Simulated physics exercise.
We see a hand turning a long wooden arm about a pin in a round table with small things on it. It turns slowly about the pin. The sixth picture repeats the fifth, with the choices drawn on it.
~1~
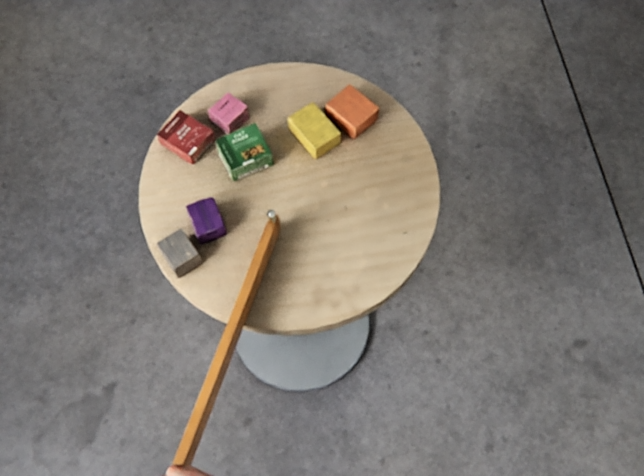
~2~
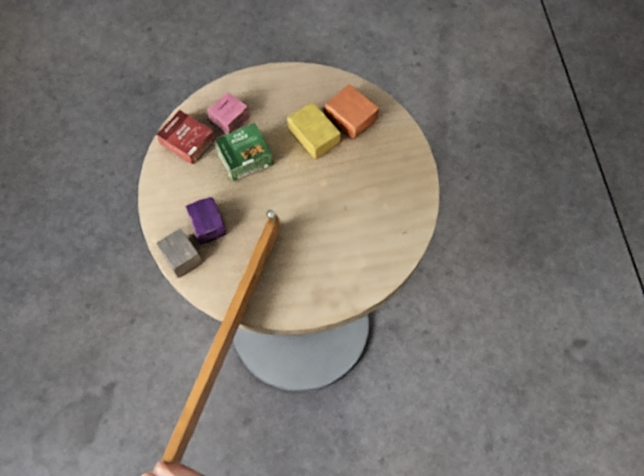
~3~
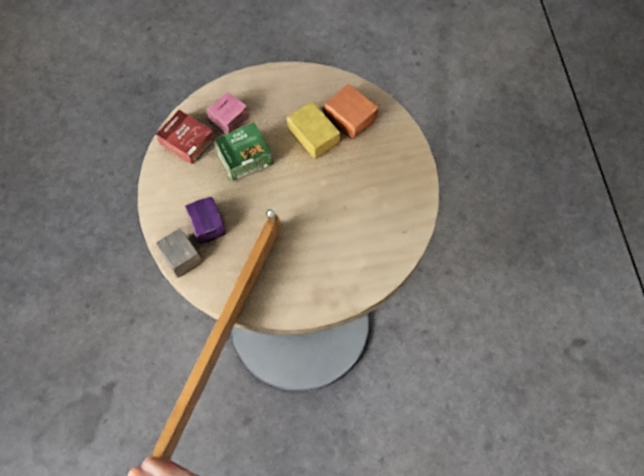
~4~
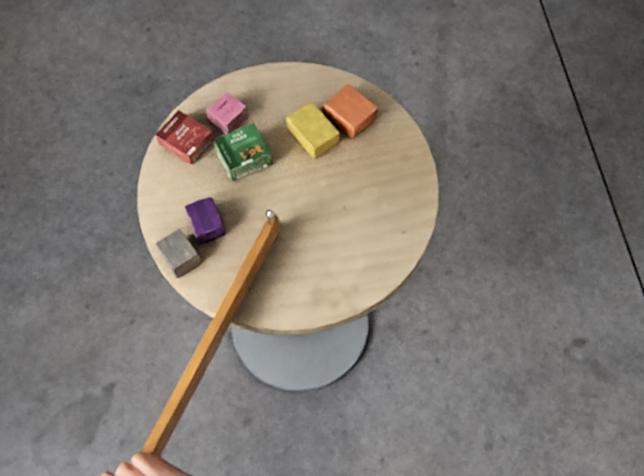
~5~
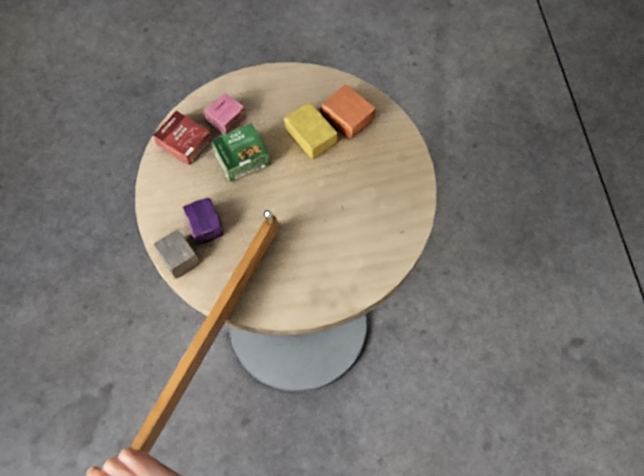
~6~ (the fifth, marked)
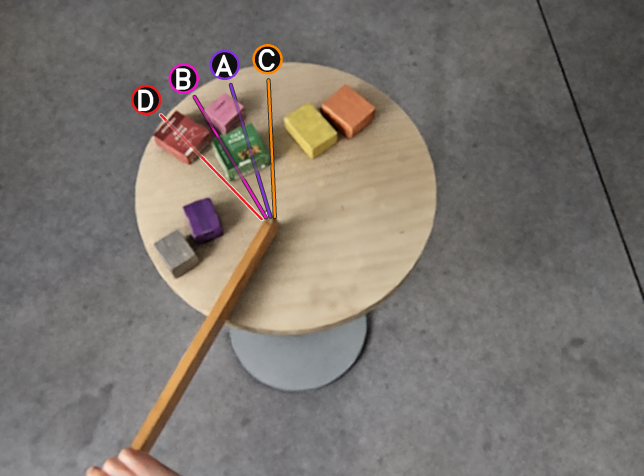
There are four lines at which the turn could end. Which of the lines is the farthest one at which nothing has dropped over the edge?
Nothing falls up to C.
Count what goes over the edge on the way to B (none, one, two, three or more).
In all, none.
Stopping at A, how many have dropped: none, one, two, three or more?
By then, none.
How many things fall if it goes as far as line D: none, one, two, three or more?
By then, none.
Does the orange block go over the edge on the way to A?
No.
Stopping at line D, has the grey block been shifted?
By then, yes.
On the marked copy, A at (249, 148); B at (229, 155); C at (271, 146); D at (210, 166).
Taking C. A third of the way, arm (159, 237); grey block (174, 223); purple box (205, 218).
Two thirds of the way, arm (195, 154); red box (192, 131); grey block (223, 159).
When it is over, arm (265, 127); orange block (389, 101); yellow block (362, 119); nothing has fallen.
As for the rest, A is safe but short; B is safe but short; D is safe but short.
